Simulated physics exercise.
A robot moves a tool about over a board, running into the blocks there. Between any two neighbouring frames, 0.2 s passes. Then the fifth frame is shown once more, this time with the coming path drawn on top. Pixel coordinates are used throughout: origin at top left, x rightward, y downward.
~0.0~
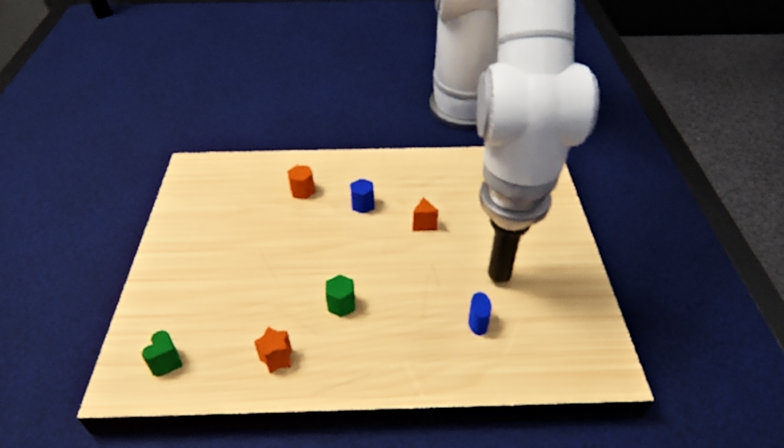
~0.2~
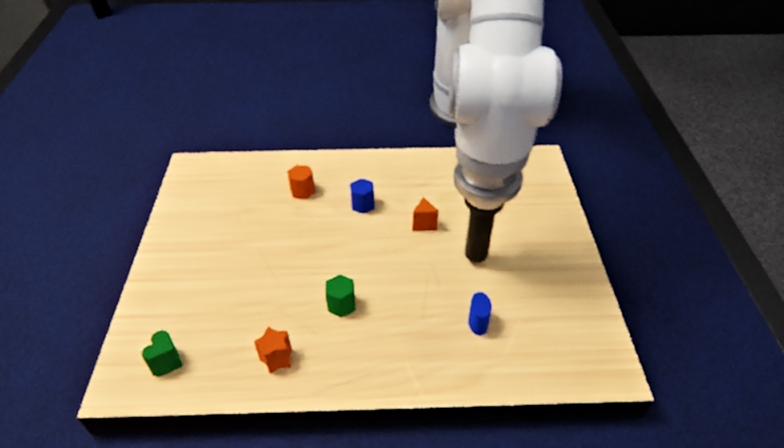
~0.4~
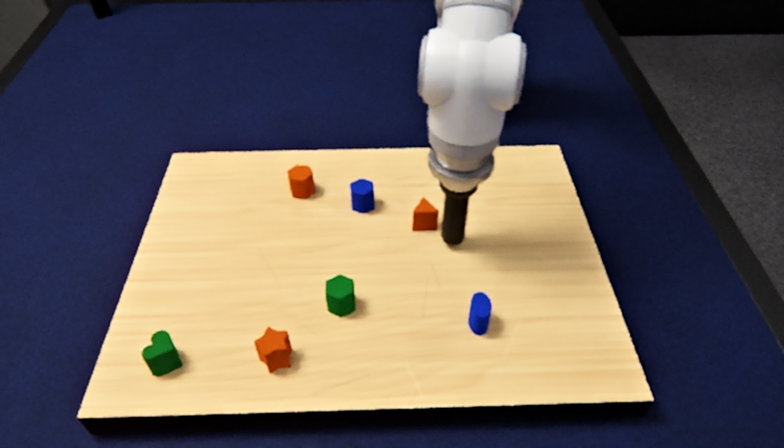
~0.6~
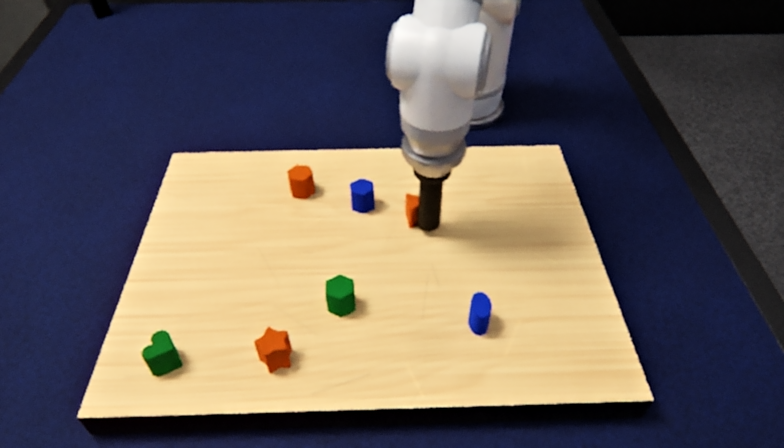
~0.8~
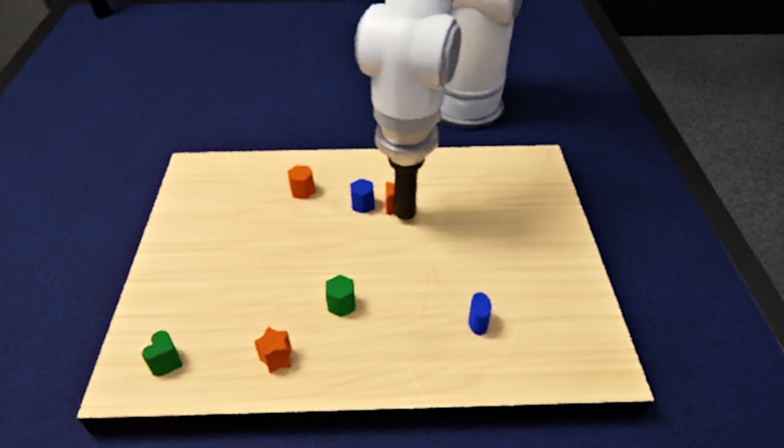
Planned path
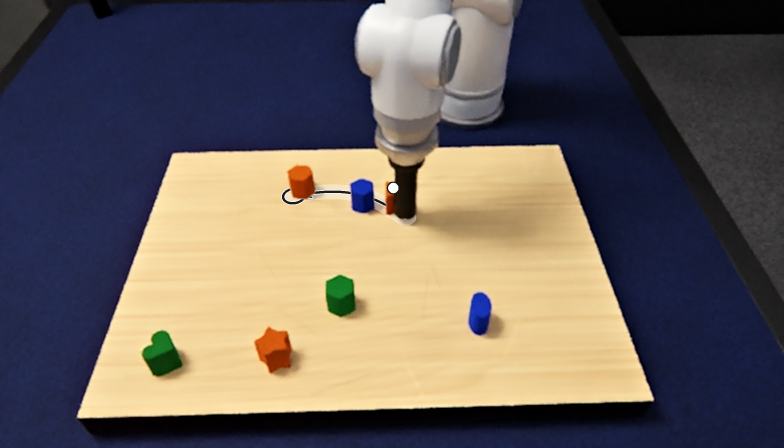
White robot arm sweeping its black tool up and left across a wooden board, pushing an orange triangular block toward a blue one.
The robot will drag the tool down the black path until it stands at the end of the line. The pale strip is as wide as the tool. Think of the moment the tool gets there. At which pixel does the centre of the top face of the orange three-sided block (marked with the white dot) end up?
I'd expect the centre of its top face to be at (350, 162).
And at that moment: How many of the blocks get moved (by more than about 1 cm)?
By the end of the path, three or more blocks have moved more than about a centimetre.
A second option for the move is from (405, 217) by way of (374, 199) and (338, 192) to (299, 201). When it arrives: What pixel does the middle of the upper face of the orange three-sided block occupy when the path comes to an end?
My prediction: (349, 161).
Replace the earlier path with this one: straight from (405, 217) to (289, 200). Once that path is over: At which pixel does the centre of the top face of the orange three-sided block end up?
When the path ends, it will be at (380, 179).
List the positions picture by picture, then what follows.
The first frame shows tool tip at (500, 274); block tops, orange six-sided block at (300, 172); blue six-sided block at (362, 186); orange three-sided block at (425, 206).
The second frame shows tool at (476, 254); blocks unchanged.
The third frame shows tool at (453, 237); blocks unchanged.
The fourth frame shows tool at (429, 223); orange three-sided block at (416, 200).
The fifth frame shows tool at (405, 212); orange six-sided block at (300, 172); blue six-sided block at (362, 186); orange three-sided block at (393, 188).
Path on the board, from (405, 217) through (373, 199) and (335, 192) to (294, 196); the dot is on the orange three-sided block.
On the path given first. One third of the way, tool at (372, 193); blue six-sided block at (349, 185), turned 60° anticlockwise; orange three-sided block at (361, 169), turned 15° anticlockwise.
Two thirds of the way, tool at (334, 186); blue six-sided block at (329, 188); orange three-sided block at (350, 162), turned 40° clockwise.
At the end, tool at (293, 191); orange six-sided block at (272, 170), turned 50° clockwise; blue six-sided block at (328, 188), turned 140° anticlockwise; orange three-sided block at (350, 162), turned 40° clockwise.
